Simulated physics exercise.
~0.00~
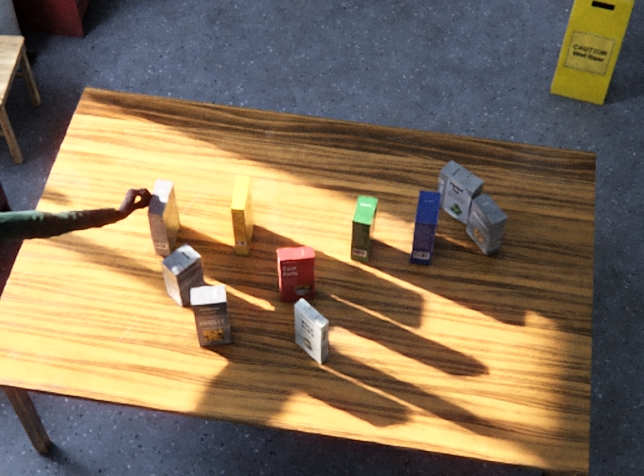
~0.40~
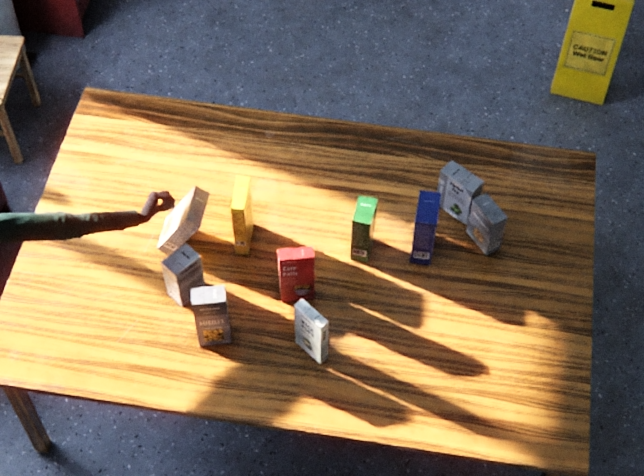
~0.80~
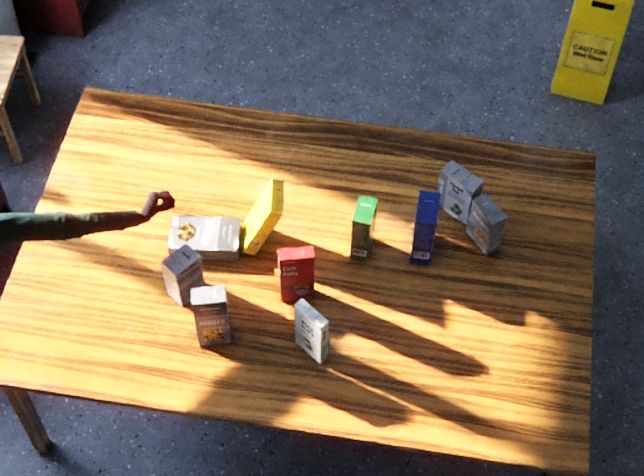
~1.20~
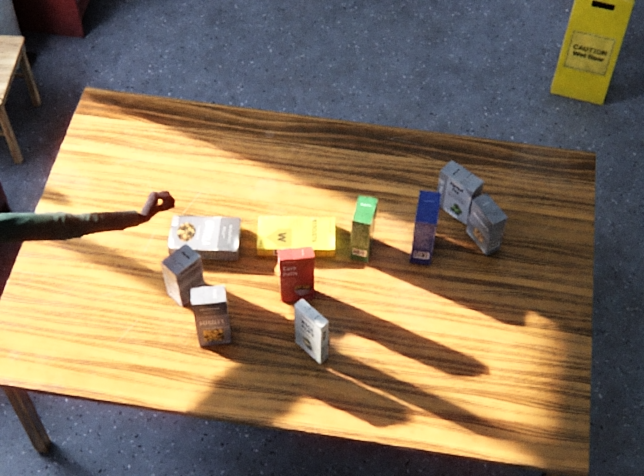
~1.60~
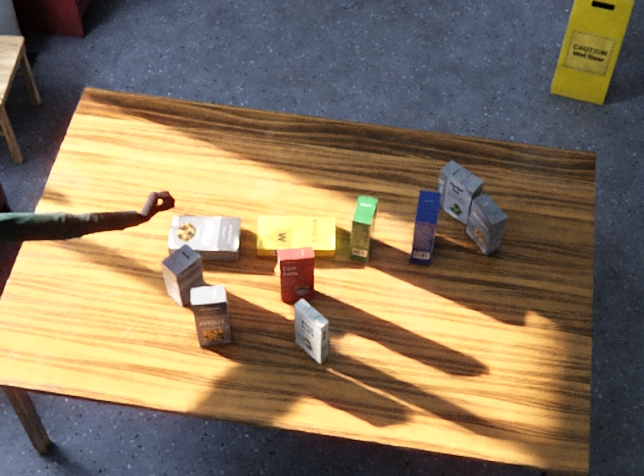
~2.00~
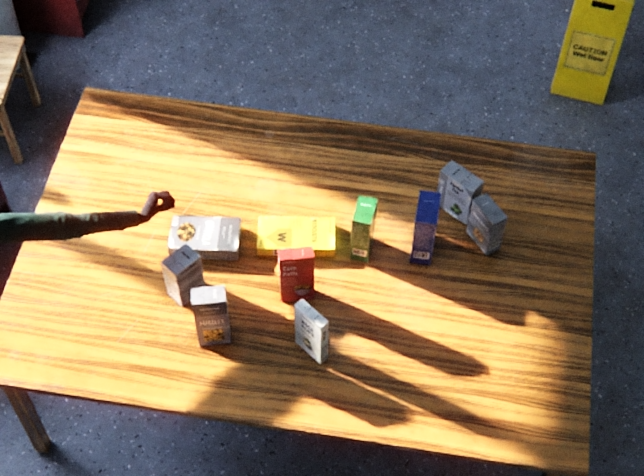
On a wooden table, a hand tips a pale box rightward into a yellow one, which falls flat, leaving the green box standing.
